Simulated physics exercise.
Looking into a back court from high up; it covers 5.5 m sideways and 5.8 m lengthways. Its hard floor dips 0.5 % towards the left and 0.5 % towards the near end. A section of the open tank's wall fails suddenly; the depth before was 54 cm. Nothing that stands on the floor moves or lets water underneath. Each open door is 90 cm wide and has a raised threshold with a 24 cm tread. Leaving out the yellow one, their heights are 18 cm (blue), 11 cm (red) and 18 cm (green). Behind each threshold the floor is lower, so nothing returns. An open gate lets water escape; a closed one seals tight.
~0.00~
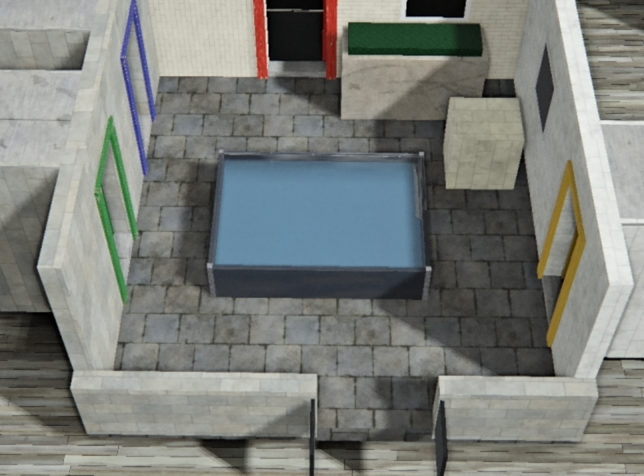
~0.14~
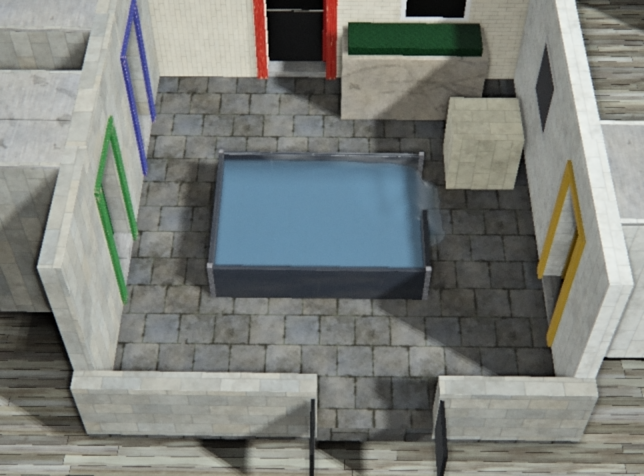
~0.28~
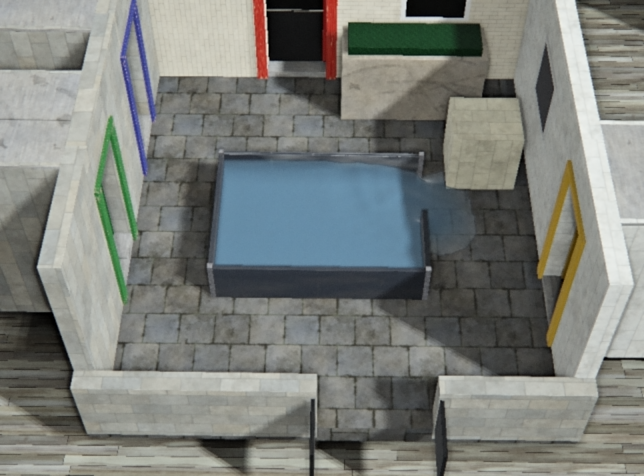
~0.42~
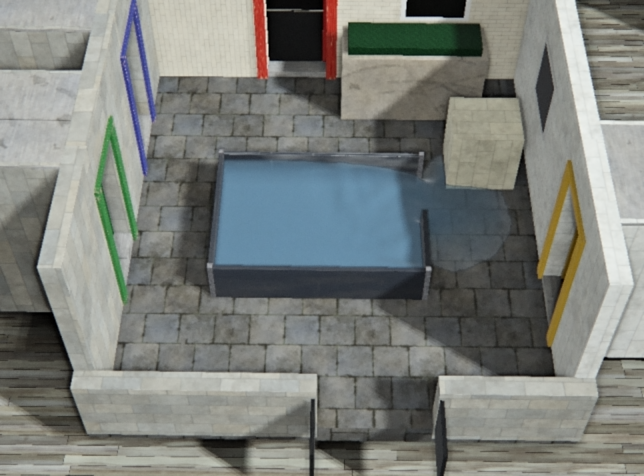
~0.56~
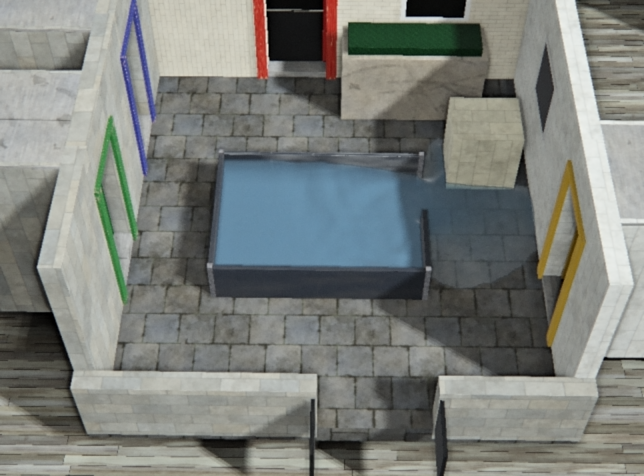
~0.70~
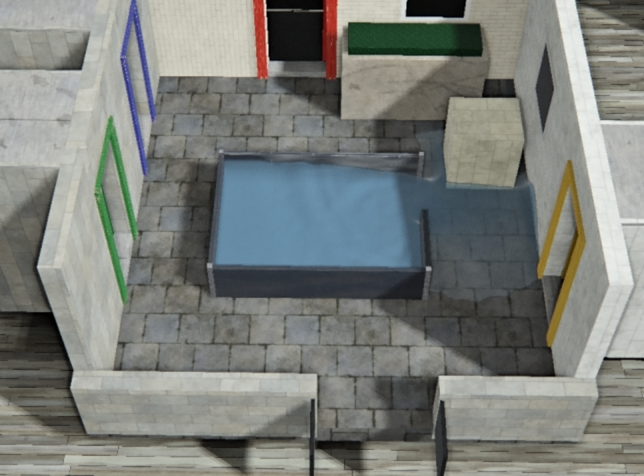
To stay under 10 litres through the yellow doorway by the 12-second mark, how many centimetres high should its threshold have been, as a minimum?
It would have to be roughly 11 cm high.
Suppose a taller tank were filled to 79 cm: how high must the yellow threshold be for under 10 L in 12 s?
Some 17 cm.
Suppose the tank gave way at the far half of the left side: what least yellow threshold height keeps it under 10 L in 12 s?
Then roughly 7.5 cm.
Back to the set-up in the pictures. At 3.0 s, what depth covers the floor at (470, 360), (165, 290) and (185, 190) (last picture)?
Roughly 4, 0 and 0 cm, in turn.
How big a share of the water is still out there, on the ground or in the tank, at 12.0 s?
Some 88 per cent remains.
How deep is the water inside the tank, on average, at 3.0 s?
About 32 cm.
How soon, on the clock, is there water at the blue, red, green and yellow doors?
Arrival: Blue 4.0 s, red 3.2 s, green 5.5 s, yellow 1.0 s.
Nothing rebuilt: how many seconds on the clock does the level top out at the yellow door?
Near 2.6 s.
After 1.4 s water covers 15 % of the floor, deepest (41 cm) near (526, 206); 10 cm at the yellow door, 0 litres in over its 8 cm threshold.
After 3.0 s water covers 45 % of the floor, deepest (34 cm) near (526, 206); 12 cm at the yellow door, 12 litres in over its 8 cm threshold.
After 12.0 s water covers 95 % of the floor, deepest (12 cm) near (108, 407); 5 cm at the yellow door, 29 litres in over its 8 cm threshold.
At the yellow door as built, the water arrived by 1.0 s and peaked near 13 cm at 2.6 s.
With a threshold of 9 cm, 20 litres would have come in within the 12 s; with 12 cm, 6 litres. So under 10 litres takes about 11 cm.
